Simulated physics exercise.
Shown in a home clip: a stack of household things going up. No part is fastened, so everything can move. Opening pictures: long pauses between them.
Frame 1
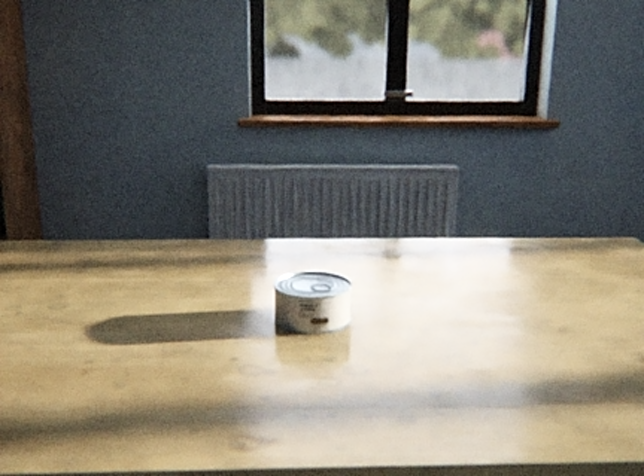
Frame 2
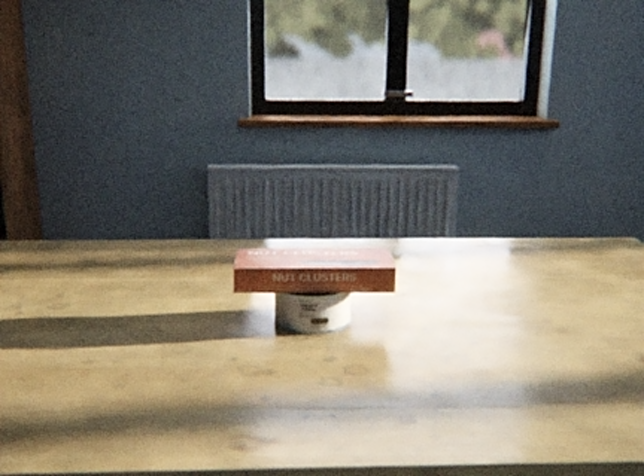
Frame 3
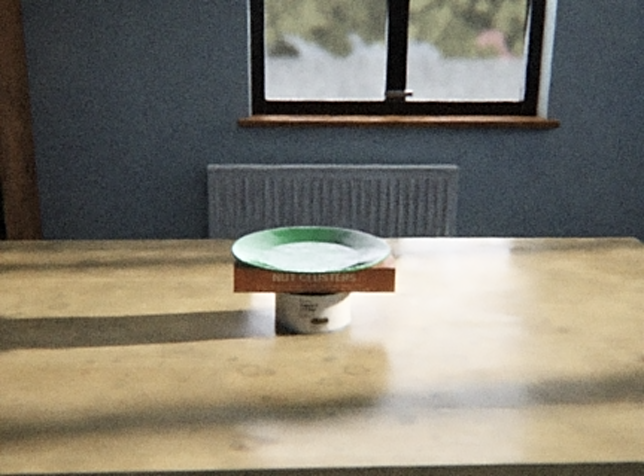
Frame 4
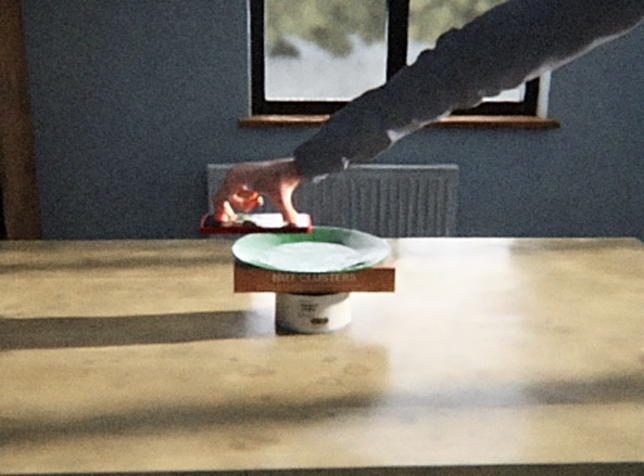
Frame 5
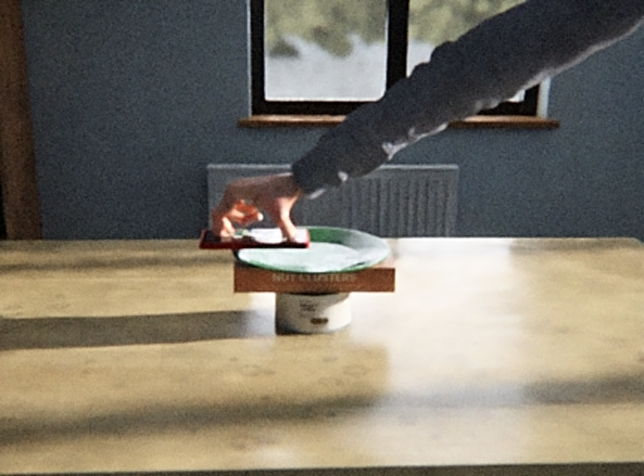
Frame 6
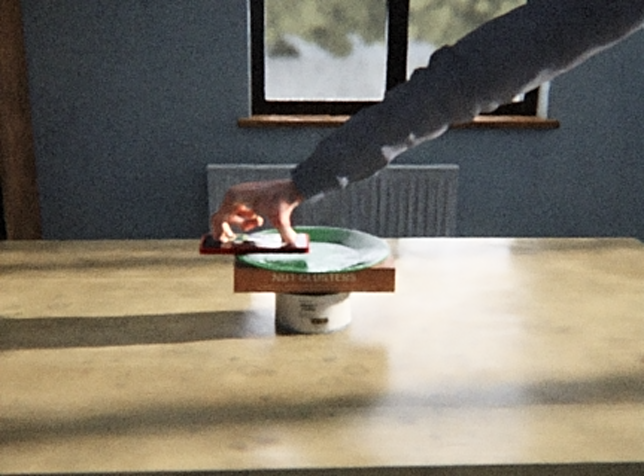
A stack built up on the table, a white tub first, then an orange packet and a green plate, before a hand lowered a red phone onto the plate's left edge and kept hold of it.
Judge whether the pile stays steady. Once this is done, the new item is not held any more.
It will stay balanced.
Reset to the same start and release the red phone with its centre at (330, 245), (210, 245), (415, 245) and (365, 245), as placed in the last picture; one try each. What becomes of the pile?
Result per try: First still standing, second toppled, third toppled, fourth still standing.
Then, 0.80 s past the last view, nothing moves.
Then, 2.00 s past the last view, red phone resting near (254, 245).
Finally, all 4 still in place. Final places as the last picture's camera would see them, red phone near (254, 245). The pile holds.
